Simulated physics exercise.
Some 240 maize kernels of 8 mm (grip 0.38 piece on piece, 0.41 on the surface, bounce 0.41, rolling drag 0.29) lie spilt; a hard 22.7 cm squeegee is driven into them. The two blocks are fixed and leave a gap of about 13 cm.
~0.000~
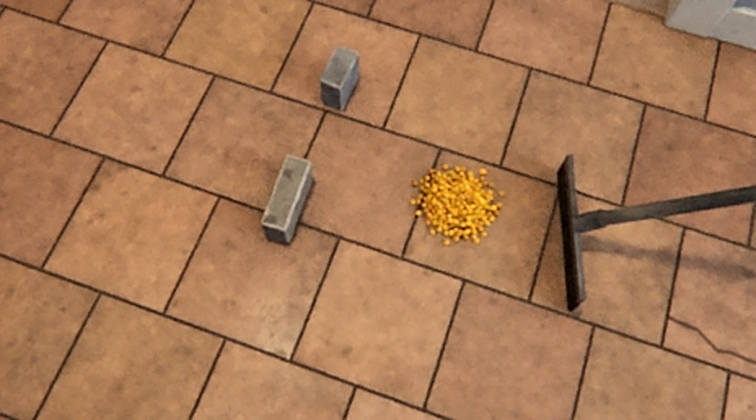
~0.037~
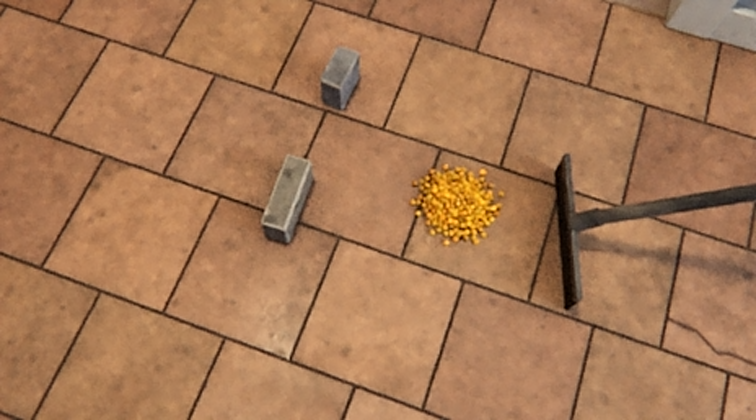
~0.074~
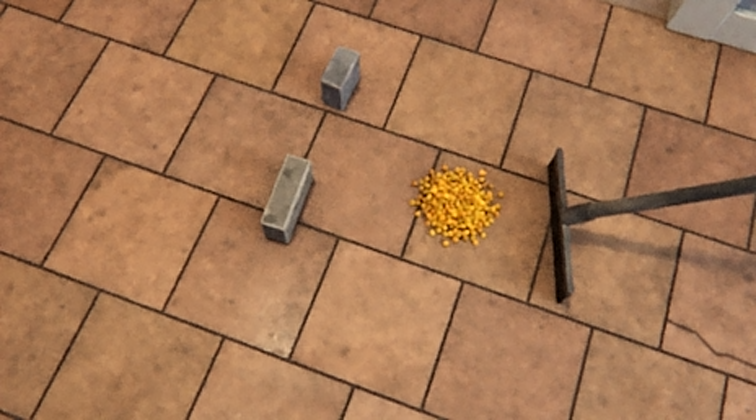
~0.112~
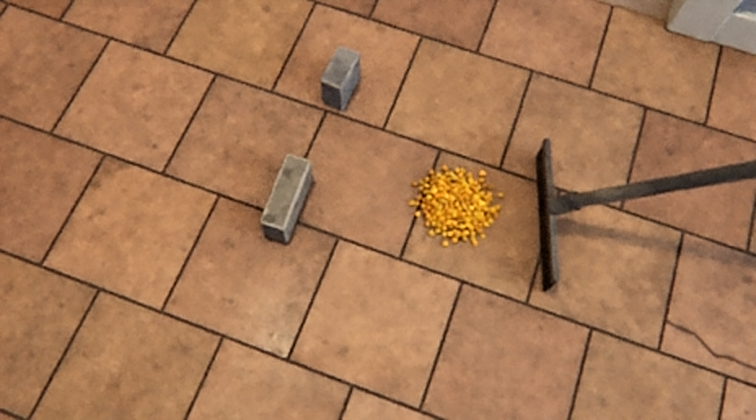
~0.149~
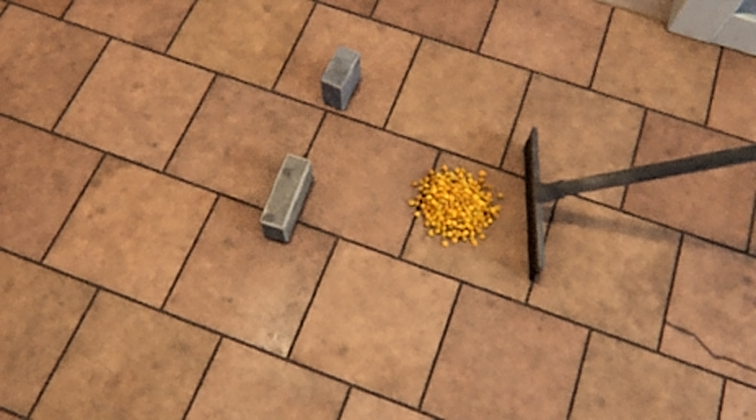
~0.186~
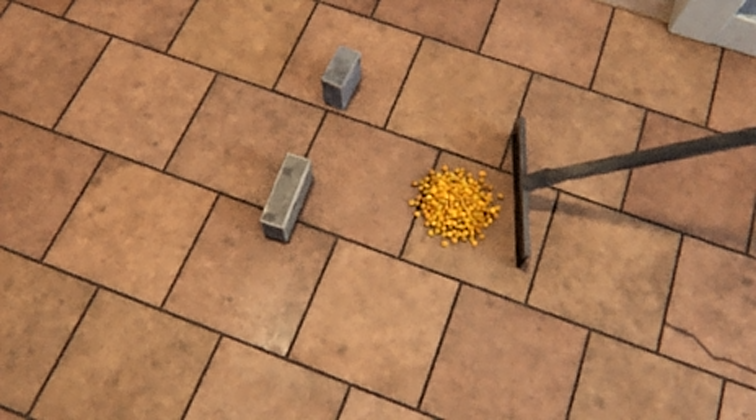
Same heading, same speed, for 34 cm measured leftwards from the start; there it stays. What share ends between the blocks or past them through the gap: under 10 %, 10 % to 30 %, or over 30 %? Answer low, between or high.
In or through the gap: Low.
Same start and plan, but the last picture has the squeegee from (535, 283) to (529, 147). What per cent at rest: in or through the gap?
Through 0.
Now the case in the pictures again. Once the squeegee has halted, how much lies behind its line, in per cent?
Roughly 60 per cent.
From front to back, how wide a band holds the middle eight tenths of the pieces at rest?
Roughly 14 cm.
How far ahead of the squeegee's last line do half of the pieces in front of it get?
Some 3 cm.
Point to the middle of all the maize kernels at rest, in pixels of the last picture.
Near (407, 191).
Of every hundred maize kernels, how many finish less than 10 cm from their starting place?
About 60 per cent.
After 0.41 s, squeegee 26 cm from its start, spill 14 cm wide; held up before the blocks 100 %.
Then, at 0.63 s, squeegee 37 cm from its start, spill 17 cm wide; held up before the blocks 100 %.
After 0.82 s, squeegee 37 cm from its start, spill 17 cm wide; held up before the blocks 100 %.
In the end, at 1.0 s, in or through the gap 0 %, round the near block 0 %, round the far block 0 %, held up before the blocks 100 %.
